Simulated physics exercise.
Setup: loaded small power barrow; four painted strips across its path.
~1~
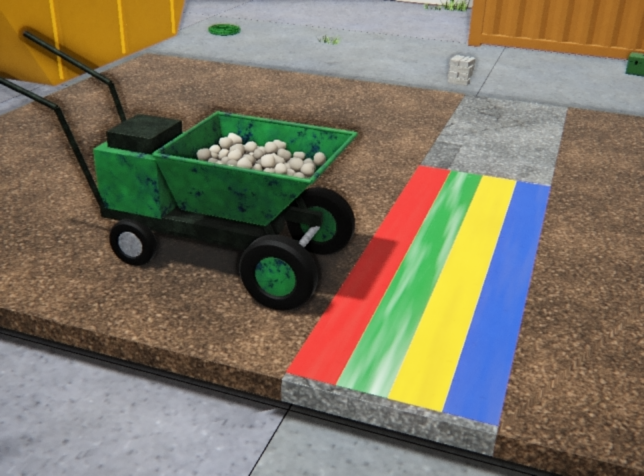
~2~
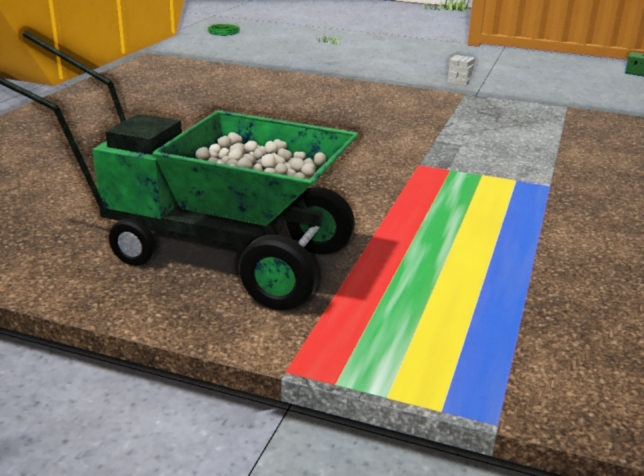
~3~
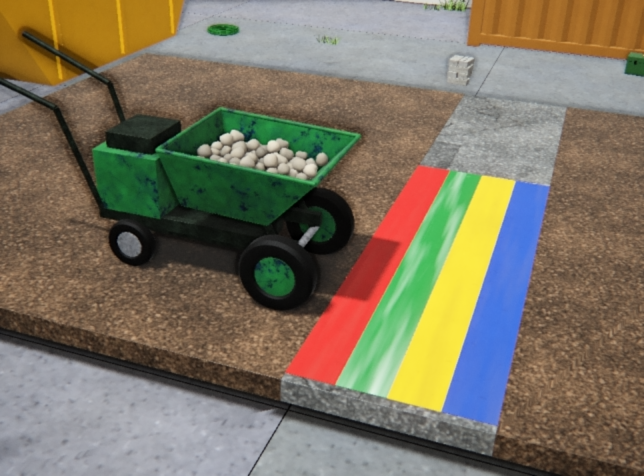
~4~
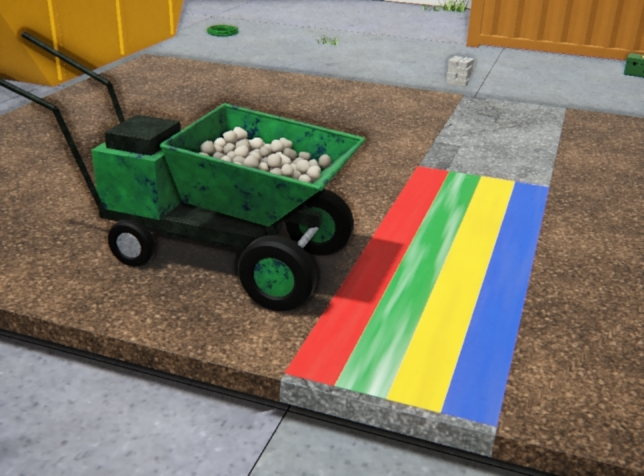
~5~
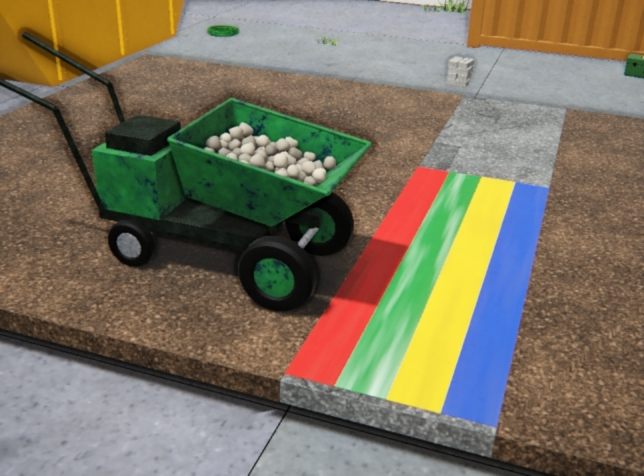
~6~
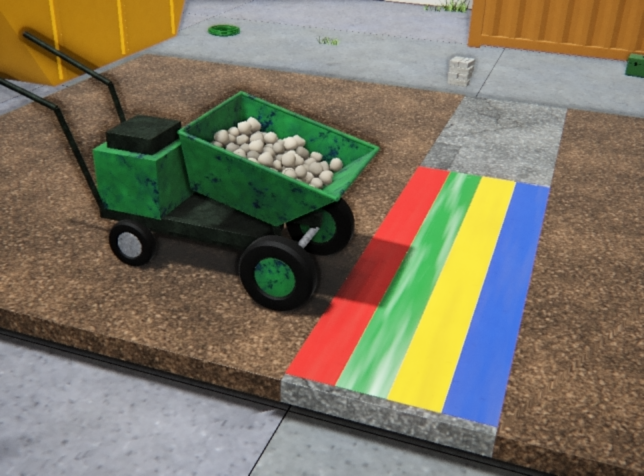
A green barrow's skip of pale pebbles slowly tilts forward a little beside four painted strips.
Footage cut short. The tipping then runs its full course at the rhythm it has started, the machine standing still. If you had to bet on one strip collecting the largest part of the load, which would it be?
I would bet on the yellow strip.
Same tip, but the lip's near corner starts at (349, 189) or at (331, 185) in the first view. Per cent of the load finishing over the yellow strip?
Position 1 near 30 %, position 2 near 30 %.
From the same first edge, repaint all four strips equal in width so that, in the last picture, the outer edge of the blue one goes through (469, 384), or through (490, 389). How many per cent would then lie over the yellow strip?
Roughly 30 percent first, then roughly 30 percent.
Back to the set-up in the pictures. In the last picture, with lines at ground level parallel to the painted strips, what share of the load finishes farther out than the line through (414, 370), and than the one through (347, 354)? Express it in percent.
Roughly 70 and 100 percent.
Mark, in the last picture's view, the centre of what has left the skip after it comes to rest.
Close to (464, 309) in the last picture.
Just after the last frame, skip tipped steeply; every one in the skip.
A moment on, skip tipped right over; the larger part in the skip; about a tenth over the green strip; about a tenth over the yellow strip; just a few falling.
Further on, skip tipped right over; about a tenth in the skip; roughly a quarter over the green strip; roughly a third over the yellow strip; roughly a quarter over the blue strip; about a tenth off the paint.
When it is over, skip tipped right over; just a few over the red strip; roughly a quarter over the green strip; roughly a third over the yellow strip; roughly a quarter over the blue strip; roughly a quarter off the paint.
